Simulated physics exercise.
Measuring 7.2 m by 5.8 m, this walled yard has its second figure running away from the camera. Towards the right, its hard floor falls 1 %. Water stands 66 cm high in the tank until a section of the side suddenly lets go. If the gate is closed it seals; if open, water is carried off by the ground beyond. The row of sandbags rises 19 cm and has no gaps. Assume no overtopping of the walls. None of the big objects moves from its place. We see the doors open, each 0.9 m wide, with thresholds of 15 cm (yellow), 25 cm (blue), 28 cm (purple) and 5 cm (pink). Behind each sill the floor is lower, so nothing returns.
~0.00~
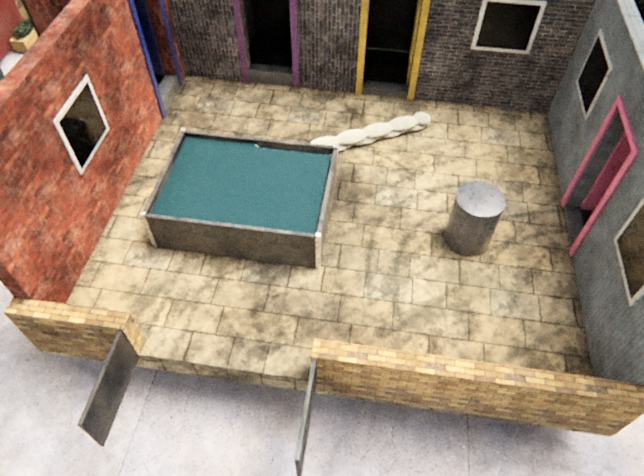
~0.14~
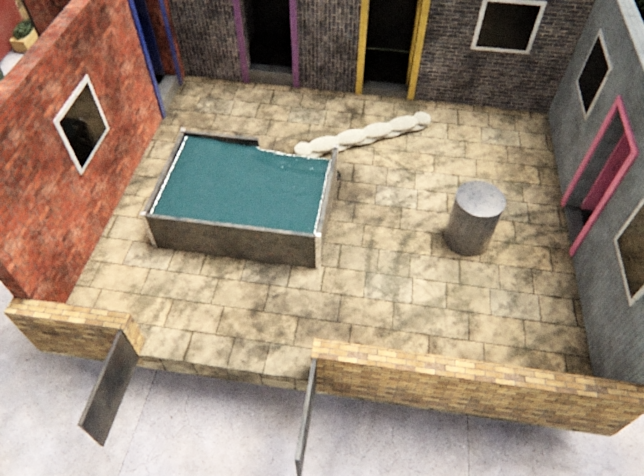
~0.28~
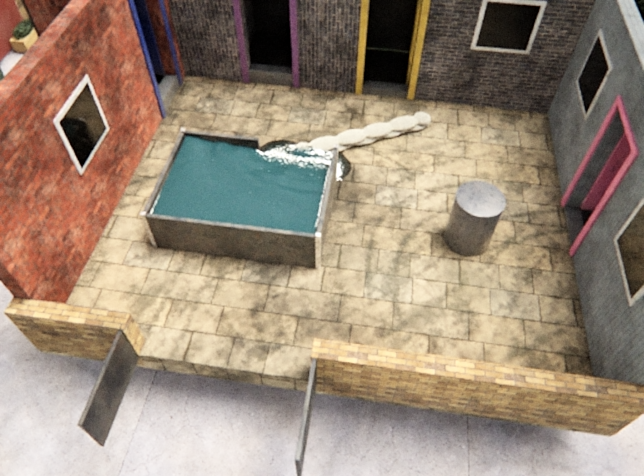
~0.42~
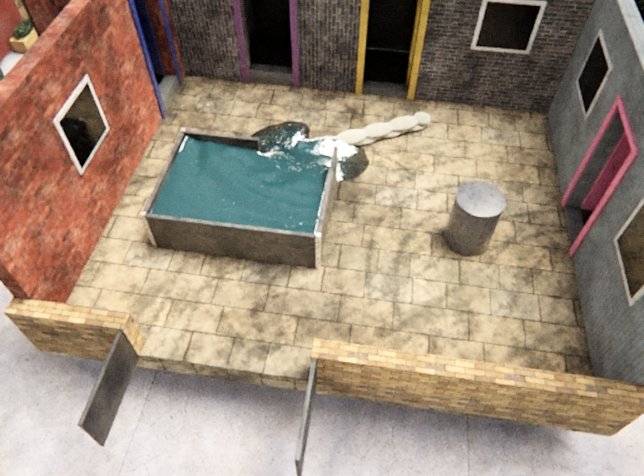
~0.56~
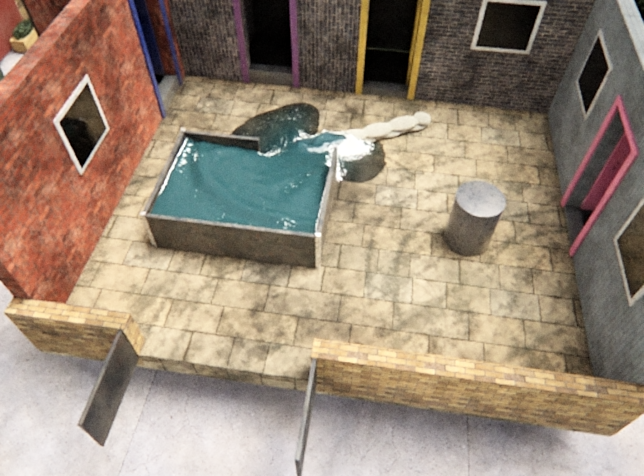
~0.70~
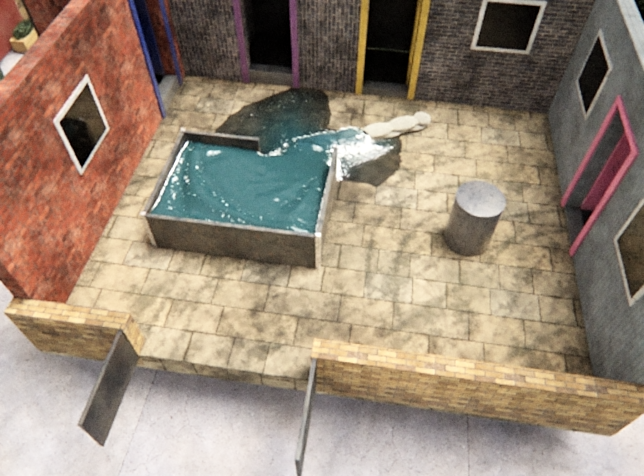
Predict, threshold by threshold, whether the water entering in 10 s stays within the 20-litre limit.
In the end at the yellow door the amount will not overshoot the limit; at the blue door the amount will not overshoot the limit; at the purple door the amount will not overshoot the limit; at the pink door the amount will overshoot the limit.
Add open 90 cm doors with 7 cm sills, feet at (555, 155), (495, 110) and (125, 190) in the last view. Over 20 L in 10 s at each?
Per doorway, in order: Sufficient / sufficient / insufficient.
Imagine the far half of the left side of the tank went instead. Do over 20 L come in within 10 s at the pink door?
Then pink does not exceed it.
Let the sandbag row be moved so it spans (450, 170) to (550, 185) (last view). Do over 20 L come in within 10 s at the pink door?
Next, pink ends up on the low side.
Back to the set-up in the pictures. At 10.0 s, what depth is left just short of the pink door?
Some 9.0 cm.
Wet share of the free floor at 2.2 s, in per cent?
40 %.
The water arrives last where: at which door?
It would be the pink one.
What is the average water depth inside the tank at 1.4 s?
Mean depth: About 45 cm.
After 1.4 s water covers 25 % of the floor and is deepest (45 cm) near (308, 166); yellow door 11 cm at the sill, 0 L in, blue door not reached, purple door 26 cm at the sill, 0 L in, pink door not reached.
After 2.2 s water covers 40 % of the floor and is deepest (36 cm) near (308, 166); yellow door 17 cm at the sill, 3 L in, blue door 15 cm at the sill, 0 L in, purple door 23 cm at the sill, 0 L in, pink door not reached.
After 3.5 s water covers 50 % of the floor and is deepest (28 cm) near (525, 149); yellow door 9 cm at the sill, 6 L in, blue door 19 cm at the sill, 0 L in, purple door 17 cm at the sill, 0 L in, pink door 9 cm at the sill, 6 L in.
After 6.0 s water covers 70 % of the floor and is deepest (19 cm) near (308, 166); yellow door 8 cm at the sill, 6 L in, blue door 9 cm at the sill, 0 L in, purple door 10 cm at the sill, 0 L in, pink door 9 cm at the sill, 33 L in.
After 10.0 s water covers 95 % of the floor and is deepest (14 cm) near (570, 402); yellow door 7 cm at the sill, 6 L in, blue door 6 cm at the sill, 0 L in, purple door 9 cm at the sill, 0 L in, pink door 9 cm at the sill, 82 L in.
